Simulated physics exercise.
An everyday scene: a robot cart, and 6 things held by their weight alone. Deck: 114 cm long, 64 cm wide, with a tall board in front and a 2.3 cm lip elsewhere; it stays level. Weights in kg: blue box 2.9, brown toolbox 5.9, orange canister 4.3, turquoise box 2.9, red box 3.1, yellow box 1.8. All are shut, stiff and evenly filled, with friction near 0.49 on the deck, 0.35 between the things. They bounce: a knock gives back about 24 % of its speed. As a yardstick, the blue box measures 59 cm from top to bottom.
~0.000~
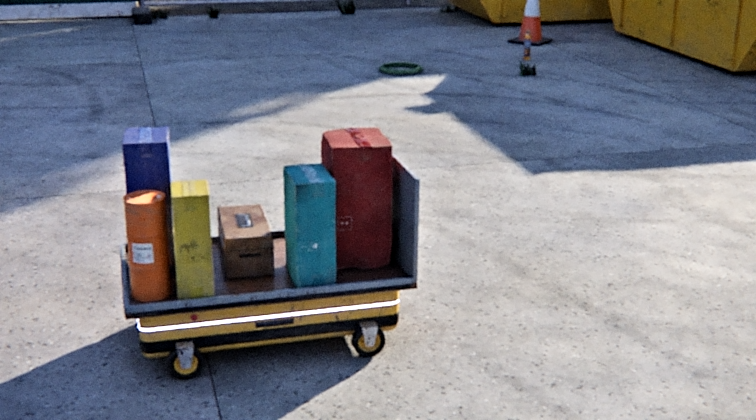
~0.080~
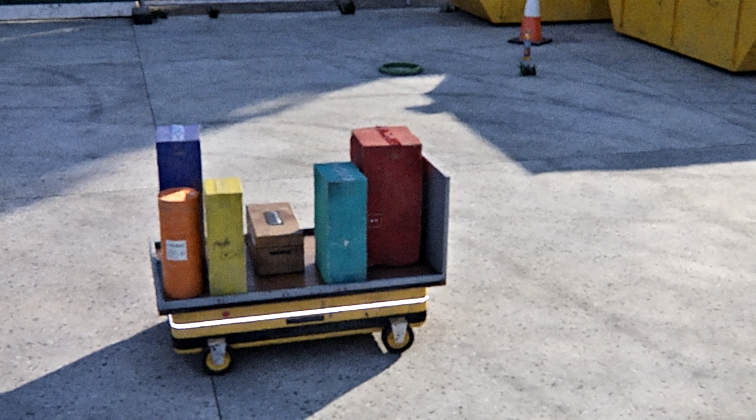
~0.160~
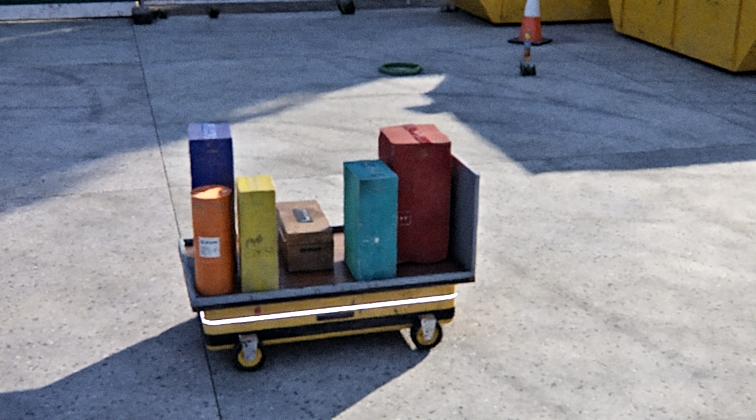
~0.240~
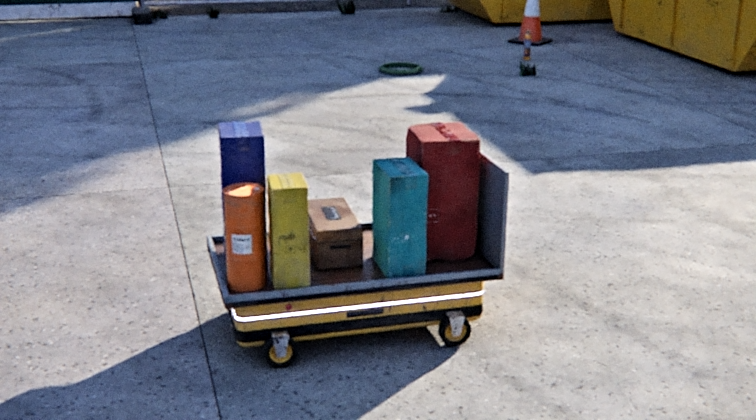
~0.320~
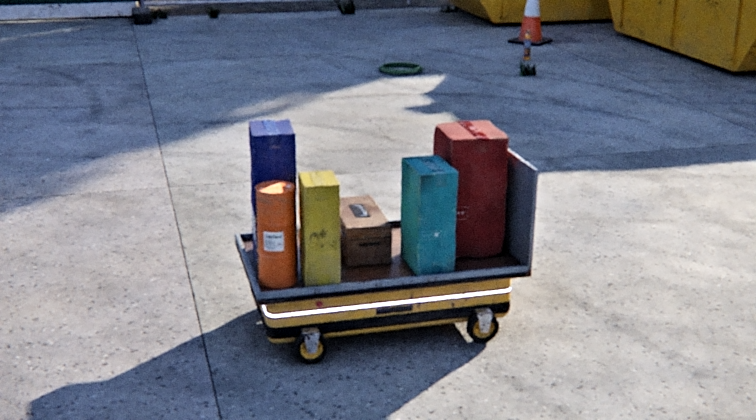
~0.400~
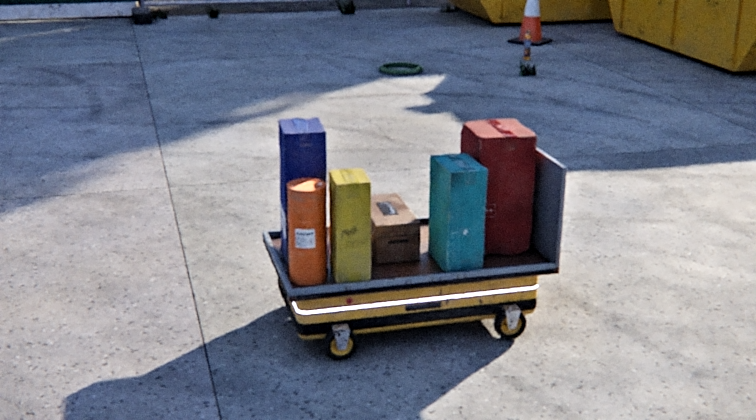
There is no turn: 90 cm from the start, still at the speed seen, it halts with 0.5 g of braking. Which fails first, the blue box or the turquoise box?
It is the former, the blue box.
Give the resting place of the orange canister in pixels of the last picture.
Near (457, 222).
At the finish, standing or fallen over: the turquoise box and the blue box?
The turquoise box is still upright; the blue box topples.
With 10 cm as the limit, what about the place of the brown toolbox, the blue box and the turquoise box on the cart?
The brown toolbox stays put; the blue box ends elsewhere; the turquoise box holds its spot.
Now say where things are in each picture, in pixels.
The first frame shows cart 0 cm along; blue box (151, 204); turquoise box (310, 225).
The second frame shows cart 13 cm along; red box (385, 196); yellow box (225, 238).
The third frame shows cart 26 cm along; brown toolbox (303, 235); orange canister (213, 240).
The fourth frame shows cart 38 cm along; red box (441, 192); yellow box (288, 232).
The fifth frame shows cart 51 cm along; brown toolbox (359, 230); orange canister (276, 235).
The sixth frame shows cart 64 cm along; blue box (303, 192); turquoise box (456, 213).
After 0.90 s, cart 116 cm along, stopped; blue box 19° off upright near (440, 178); turquoise box 6° off upright near (575, 200); yellow box 23° off upright.
After 1.10 s, cart 116 cm along, stopped; blue box 49° off upright near (473, 186); yellow box 28° off upright; orange canister 28° off upright.
In the end (2.5 s), toppled on the cart, blue box; not toppled but over 10 cm from the start, orange canister and yellow box; the other 3 under 10 cm from the start. At the end, from the last picture's camera, blue box near (458, 198), turquoise box near (570, 203). Blue box went at 1.04 s; turquoise box was never lost.
